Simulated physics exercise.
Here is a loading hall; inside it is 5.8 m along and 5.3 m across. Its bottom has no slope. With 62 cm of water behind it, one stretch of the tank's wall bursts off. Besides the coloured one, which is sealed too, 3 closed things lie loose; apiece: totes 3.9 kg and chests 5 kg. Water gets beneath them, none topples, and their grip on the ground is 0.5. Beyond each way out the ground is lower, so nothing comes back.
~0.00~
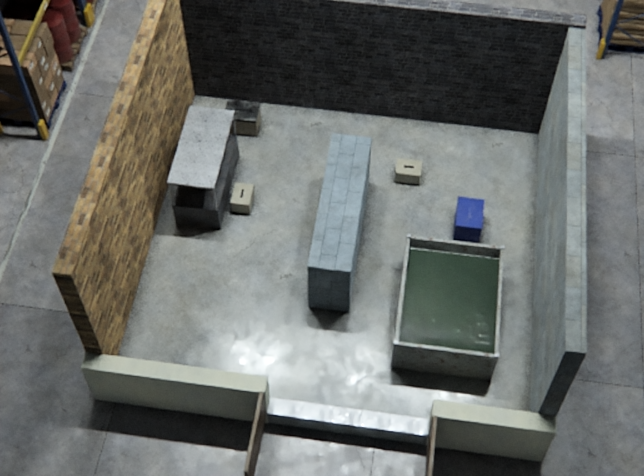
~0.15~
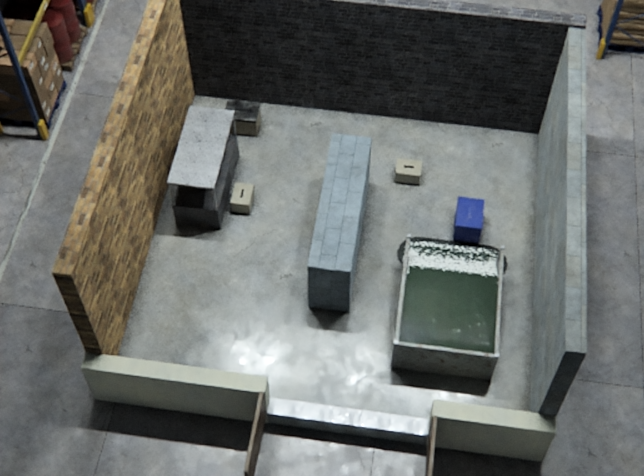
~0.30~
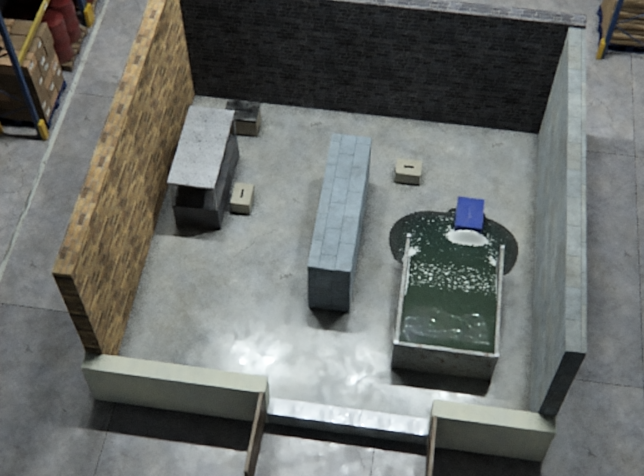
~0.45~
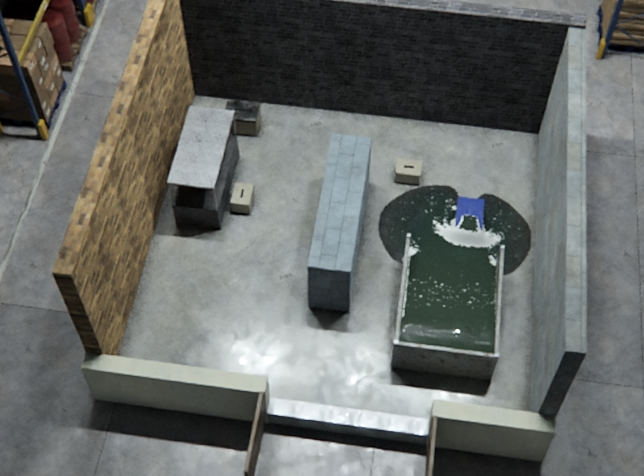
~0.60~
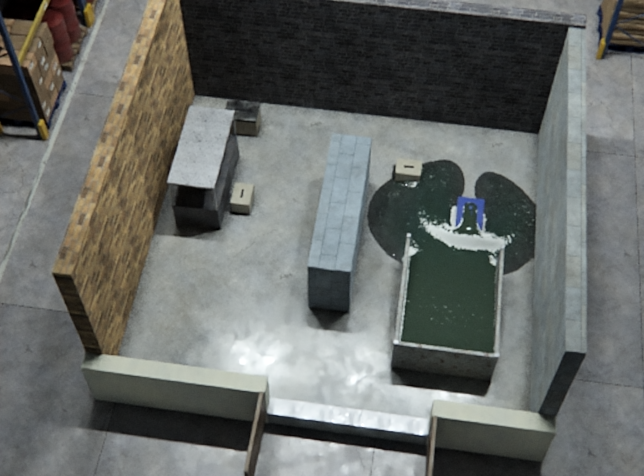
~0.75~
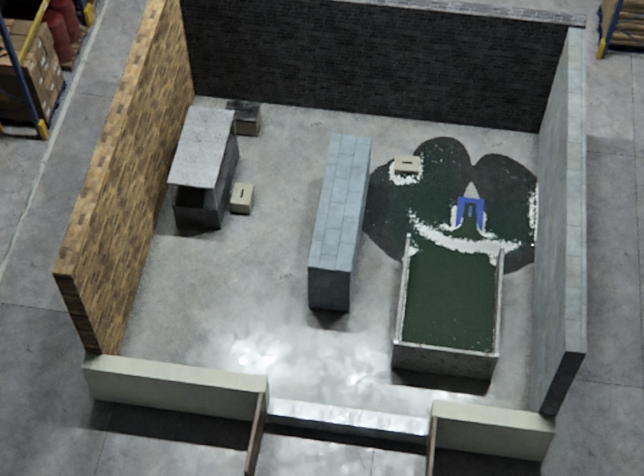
Green water burst from the back end of a tank, foamed around a blue chest that stayed put, and spread across the gray floor, reaching a small pale box and the right wall.
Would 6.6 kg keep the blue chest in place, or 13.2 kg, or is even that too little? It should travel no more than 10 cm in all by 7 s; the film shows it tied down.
For it, neither weight holds it.
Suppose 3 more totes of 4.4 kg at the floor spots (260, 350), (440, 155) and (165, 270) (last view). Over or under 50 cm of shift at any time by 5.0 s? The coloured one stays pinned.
In that order: Less, over, less.
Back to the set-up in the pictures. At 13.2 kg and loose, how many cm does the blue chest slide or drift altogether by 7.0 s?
Some 600 cm in all.
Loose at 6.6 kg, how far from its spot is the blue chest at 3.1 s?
Roughly 200 cm.
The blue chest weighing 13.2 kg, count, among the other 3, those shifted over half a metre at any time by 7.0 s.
I count 3.
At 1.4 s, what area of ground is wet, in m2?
Some 10.5 m2.
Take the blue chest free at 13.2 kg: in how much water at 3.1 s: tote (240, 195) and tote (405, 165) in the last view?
Roughly 0 and 6 cm.
After 1.4 s the blue chest would be 177 cm from its start with 6.6 kg and 175 cm from its start with 13.2 kg; 10 cm of water round it then.
After 3.1 s the blue chest would be 180 cm from its start with 6.6 kg and 160 cm from its start with 13.2 kg; 18 cm of water round it then.
After 4.9 s the blue chest would be 299 cm from its start with 6.6 kg and 275 cm from its start with 13.2 kg; 7 cm of water round it then.
After 7.0 s the blue chest would be 380 cm from its start with 6.6 kg and 316 cm from its start with 13.2 kg; 7 cm of water round it then.
